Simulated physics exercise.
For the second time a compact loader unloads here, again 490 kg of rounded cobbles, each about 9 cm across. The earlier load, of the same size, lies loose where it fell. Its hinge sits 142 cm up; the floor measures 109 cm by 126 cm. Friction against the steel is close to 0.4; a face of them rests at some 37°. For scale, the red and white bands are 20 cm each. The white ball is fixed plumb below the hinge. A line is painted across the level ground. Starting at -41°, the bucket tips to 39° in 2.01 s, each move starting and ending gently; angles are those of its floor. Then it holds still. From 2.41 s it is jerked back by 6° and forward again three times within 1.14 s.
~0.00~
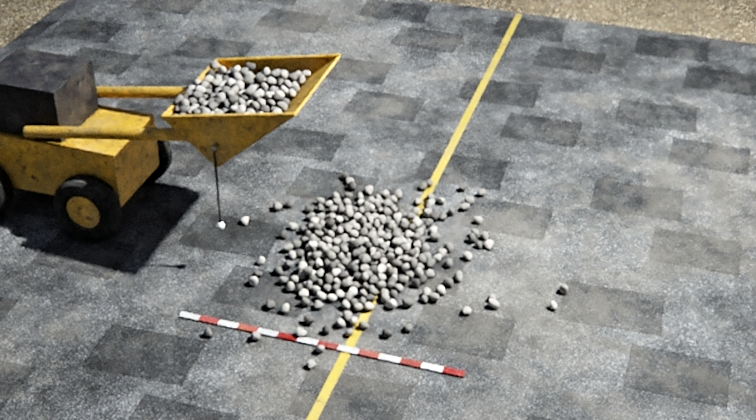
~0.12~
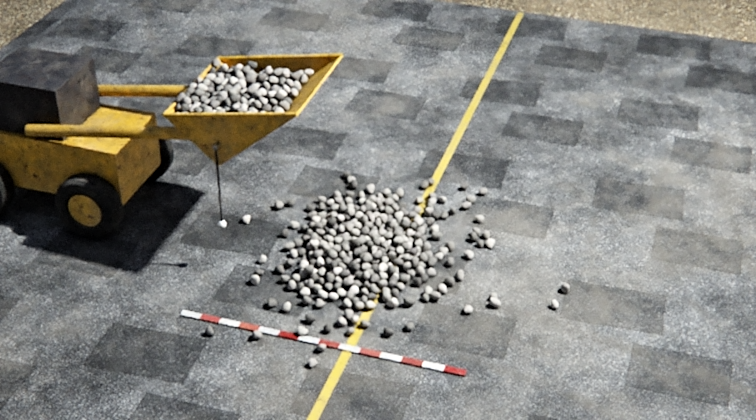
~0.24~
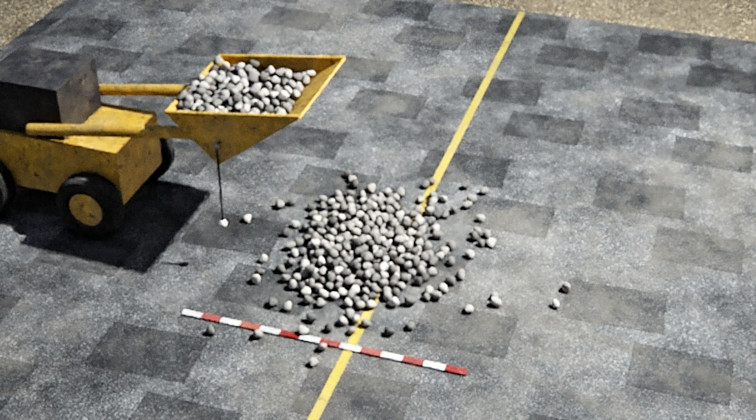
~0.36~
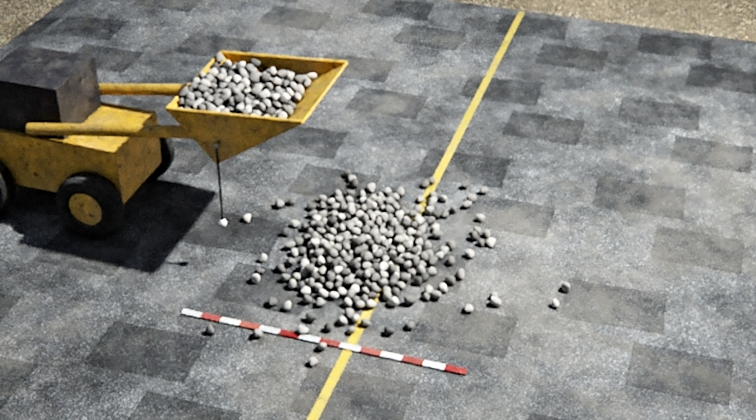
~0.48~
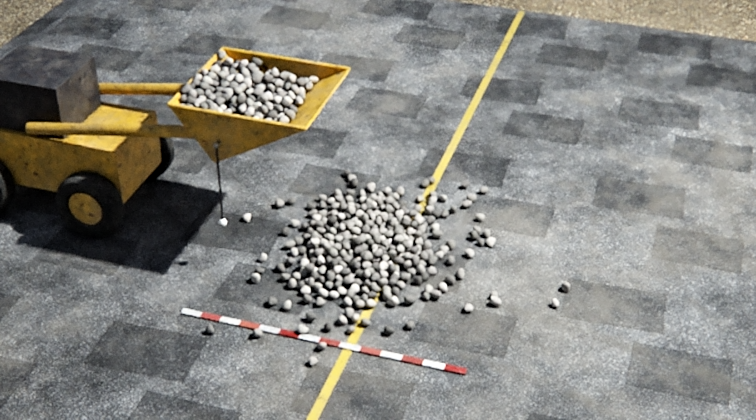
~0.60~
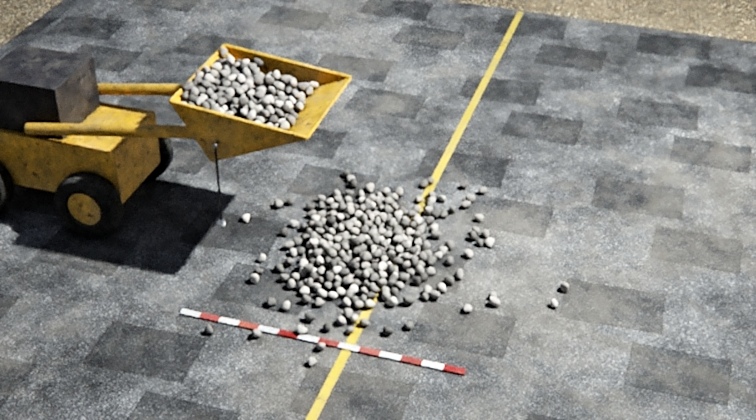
A yellow loader's bucket, heaped with rounded grey stones, tilts gradually forward, its lip lowering slightly as the stones shift a little inside, while a loose pile of similar stones lies still across a painted yellow line.
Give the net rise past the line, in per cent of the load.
Some 21 per cent is added.
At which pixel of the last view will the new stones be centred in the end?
Near (353, 240).
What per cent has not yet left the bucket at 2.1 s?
About 35 per cent.
After 1.5 s the floor is at 27°; in per cent of one load, 100 in the bucket, 78 short of the line, 22 past the line; the foremost stones are at (503, 276).
After 2.1 s the floor is at 39°; in per cent of one load, 35 in the bucket, 142 short of the line, 23 past the line; the foremost stones are at (503, 276).
After 4.0 s the floor is at 39°; in per cent of one load, 0 in the bucket, 157 short of the line, 43 past the line; the foremost stones are at (506, 279).
After 6.7 s the floor is at 39°; in per cent of one load, 0 in the bucket, 157 short of the line, 43 past the line; the foremost stones are at (506, 279). Net gain past the line, 21.
